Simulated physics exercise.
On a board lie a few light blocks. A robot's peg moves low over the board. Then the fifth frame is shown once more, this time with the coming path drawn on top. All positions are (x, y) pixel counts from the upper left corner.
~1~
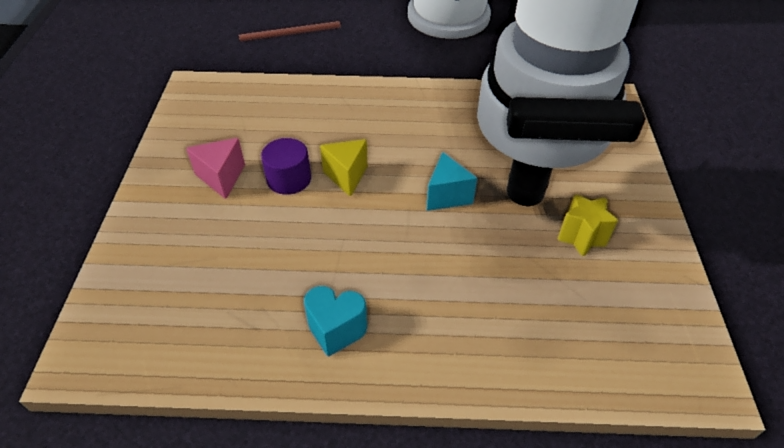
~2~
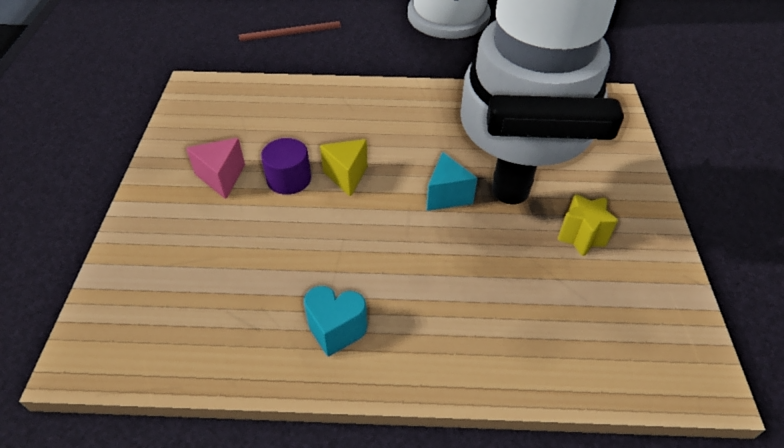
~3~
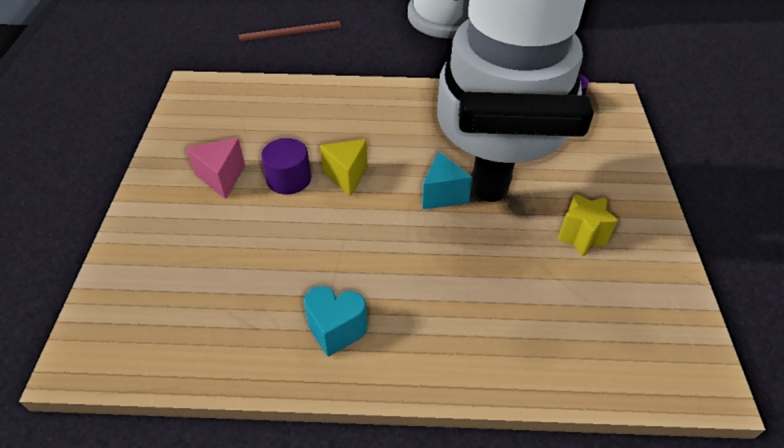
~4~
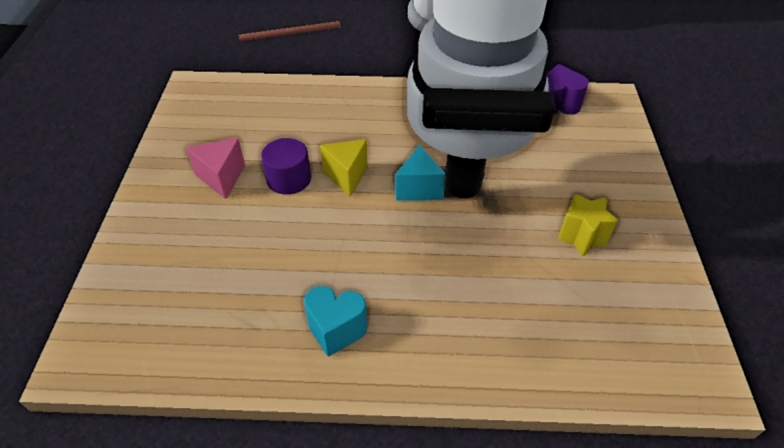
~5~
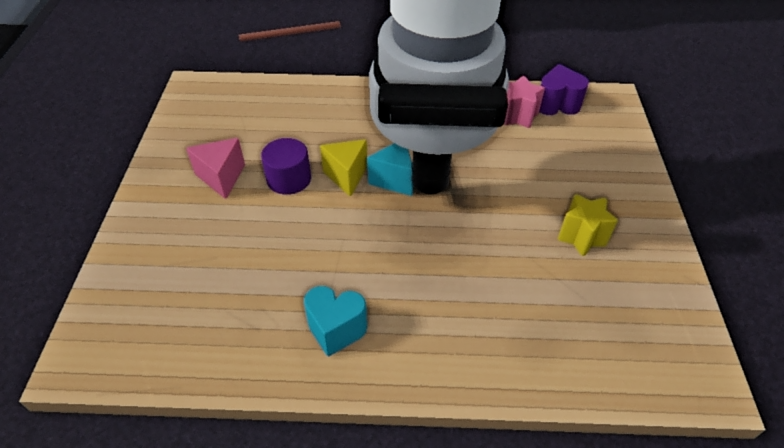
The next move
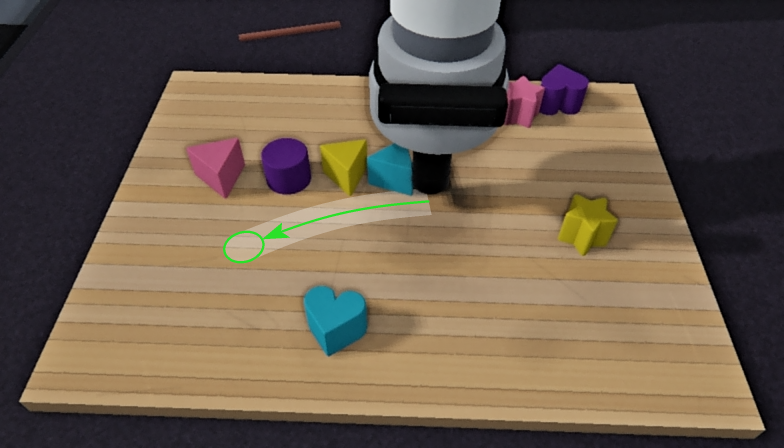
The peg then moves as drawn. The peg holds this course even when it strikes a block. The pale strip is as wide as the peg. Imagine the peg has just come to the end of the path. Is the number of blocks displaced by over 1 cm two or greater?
I'd say no.
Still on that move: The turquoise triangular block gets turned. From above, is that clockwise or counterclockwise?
If we look at it from overhead, the turquoise triangular block pivots clockwise.
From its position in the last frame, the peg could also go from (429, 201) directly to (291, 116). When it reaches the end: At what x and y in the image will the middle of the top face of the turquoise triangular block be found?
The point I'd pick in the picture is (263, 81).
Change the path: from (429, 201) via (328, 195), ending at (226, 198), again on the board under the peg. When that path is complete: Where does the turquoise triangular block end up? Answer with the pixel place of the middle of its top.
My estimate: (365, 147).
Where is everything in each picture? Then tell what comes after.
In the first frame, lower end of the peg at (525, 194), tops of blocks, purple disc at (284, 152), yellow triangular block at (345, 151), turquoise triangular block at (450, 171).
In the second frame, peg at (510, 192), blocks as before.
In the third frame, peg at (489, 189), turquoise triangular block at (445, 170).
In the fourth frame, peg at (463, 186), turquoise triangular block at (421, 163).
In the fifth frame, peg at (430, 182), purple disc at (284, 152), yellow triangular block at (345, 151), turquoise triangular block at (395, 154).
The drawn path runs from (429, 201) through (367, 208) and (306, 223) to (244, 247).
On the path given first. One third of the way, peg at (365, 190); yellow triangular block at (344, 148), turned 10° anticlockwise; turquoise triangular block at (375, 155), turned 80° clockwise.
Two thirds of the way, peg at (301, 205); yellow triangular block at (344, 148), turned 10° anticlockwise; turquoise triangular block at (375, 155), turned 80° clockwise.
At the end, peg at (238, 228); purple disc not moved; yellow triangular block at (344, 148), turned 10° anticlockwise; turquoise triangular block at (375, 155), turned 80° clockwise.
